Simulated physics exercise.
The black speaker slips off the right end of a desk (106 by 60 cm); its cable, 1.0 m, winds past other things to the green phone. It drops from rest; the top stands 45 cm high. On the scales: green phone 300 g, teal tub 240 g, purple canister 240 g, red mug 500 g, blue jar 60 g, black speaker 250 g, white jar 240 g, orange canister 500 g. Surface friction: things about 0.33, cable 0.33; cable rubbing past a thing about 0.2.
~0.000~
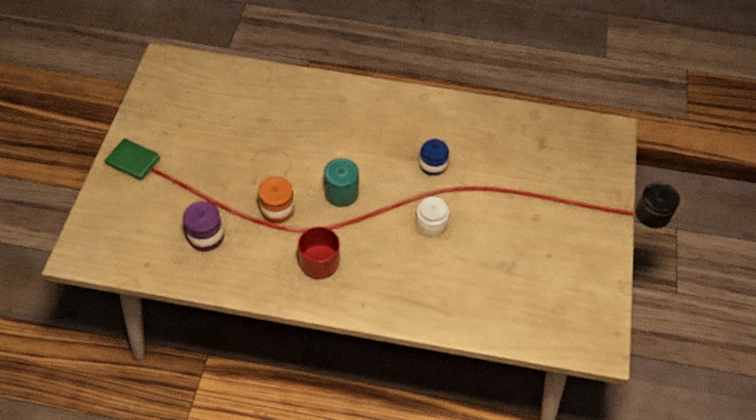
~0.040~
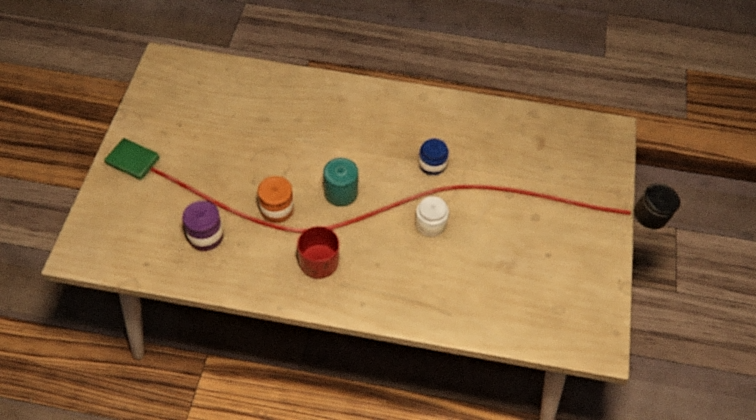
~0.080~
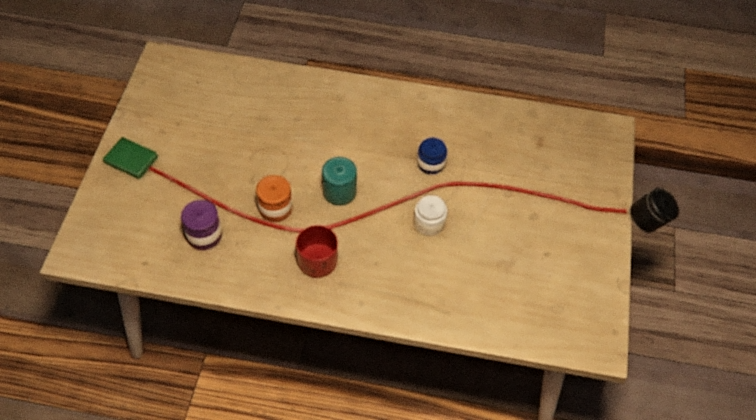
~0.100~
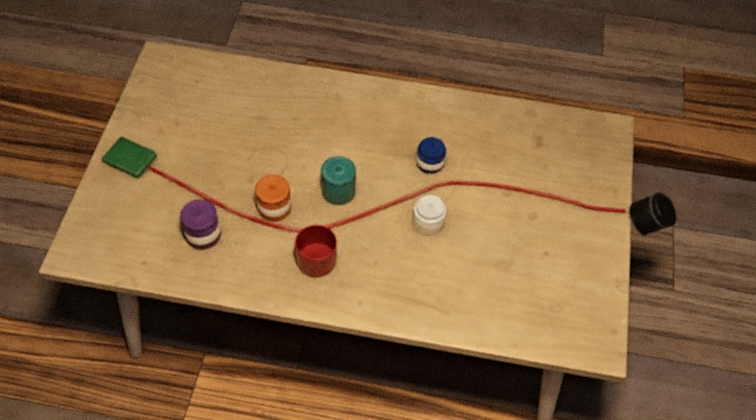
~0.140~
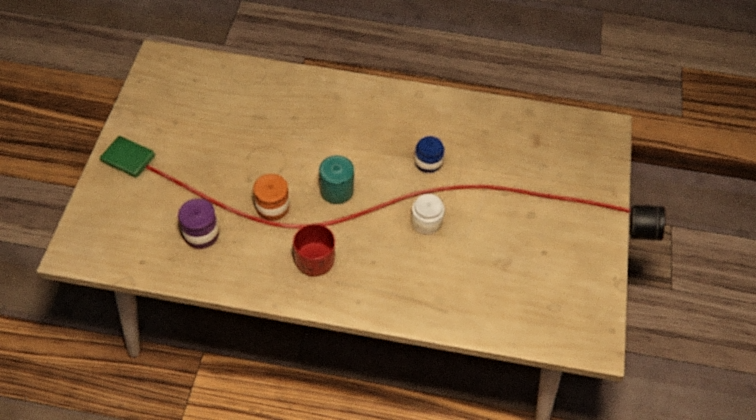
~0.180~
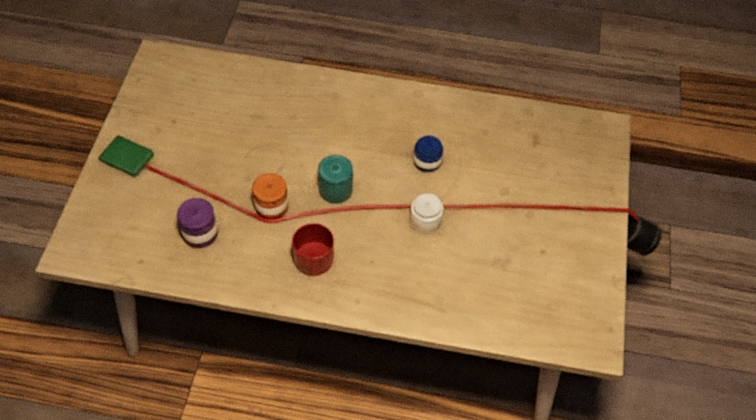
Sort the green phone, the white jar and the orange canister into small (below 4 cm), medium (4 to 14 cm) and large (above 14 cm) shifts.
Shifts - green phone: Large; white jar: Small; orange canister: Small.
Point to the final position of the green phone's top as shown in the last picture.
Near (233, 202).
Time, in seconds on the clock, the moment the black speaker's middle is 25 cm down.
At 0.95 s.
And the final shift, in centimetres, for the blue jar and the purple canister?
For the blue jar it's 0 cm, while the purple canister comes to 0 cm.
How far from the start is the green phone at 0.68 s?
Shift of the green phone - 10 cm.
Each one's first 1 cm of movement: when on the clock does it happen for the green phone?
Green phone: 0.22 s.
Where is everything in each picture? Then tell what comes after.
The first picture shows green phone (132, 157); white jar (434, 208); orange canister (275, 189); cable runs through (583, 205) (485, 189) (383, 210) (199, 193).
The second picture shows black speaker (661, 197); cable runs through (581, 204) (382, 210) (198, 193).
The third picture shows black speaker (655, 210); cable runs through (577, 203) (381, 209) (197, 192).
The fourth picture shows black speaker (653, 214); cable runs through (576, 203) (380, 208) (196, 192).
The fifth picture shows black speaker (647, 223); cable runs through (580, 201) (380, 207) (194, 191).
The sixth picture shows green phone (126, 153); white jar (428, 204); orange canister (269, 186); cable runs through (596, 209) (495, 206) (386, 207) (196, 188).
By 0.4 s, the cable's tail end at (180, 181); green phone 8 cm off its start, black speaker over the edge.
By 0.7 s, the cable's tail end at (199, 189); green phone 12 cm off its start, black speaker over the edge.
By 0.9 s, the cable's tail end at (224, 200); green phone 18 cm off its start at (203, 187), black speaker over the edge.
By 1.2 s, the cable's tail end at (255, 212); green phone 24 cm off its start, orange canister 1 cm off its start, black speaker over the edge.
By 2.4 s, the cable's tail end at (256, 212); green phone 25 cm off its start at (233, 202), orange canister 1 cm off its start at (274, 183), white jar 0 cm off its start at (428, 206), black speaker over the edge.
